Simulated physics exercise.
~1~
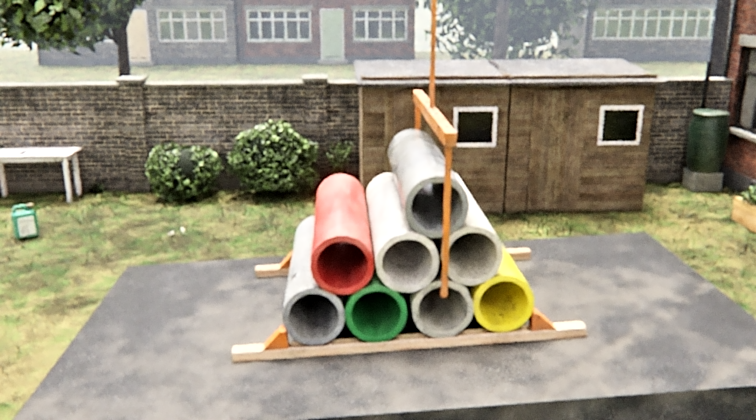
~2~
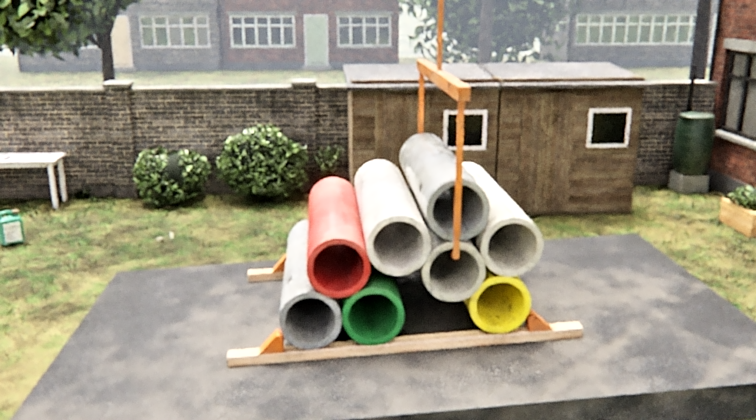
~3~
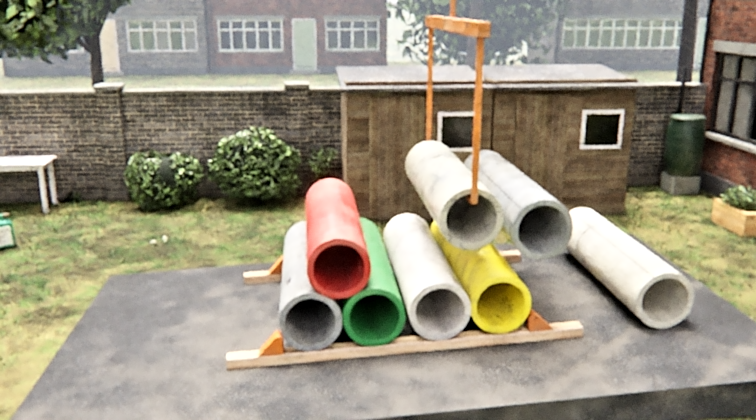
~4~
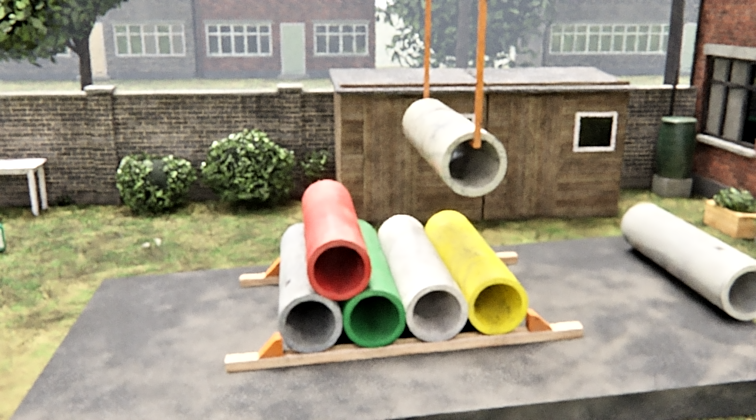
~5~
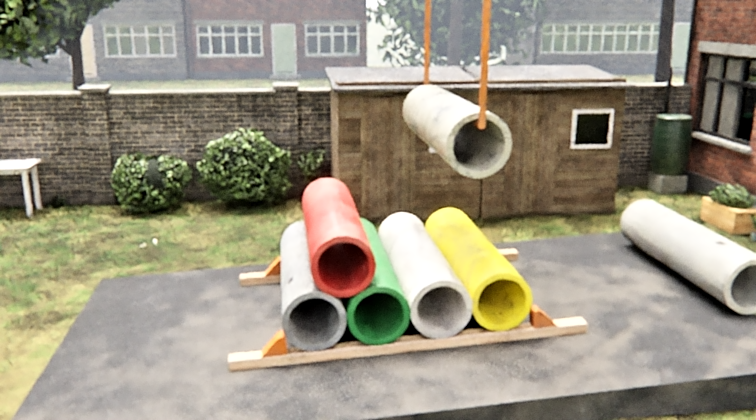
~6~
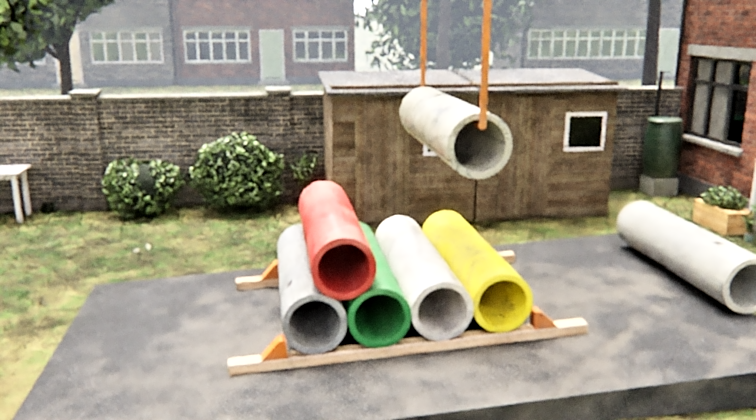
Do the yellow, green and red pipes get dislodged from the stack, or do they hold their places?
All three hold their places. The yellow pipe stays at the right end of the bottom row, the green one is not dislodged, and the red one is still resting on top.
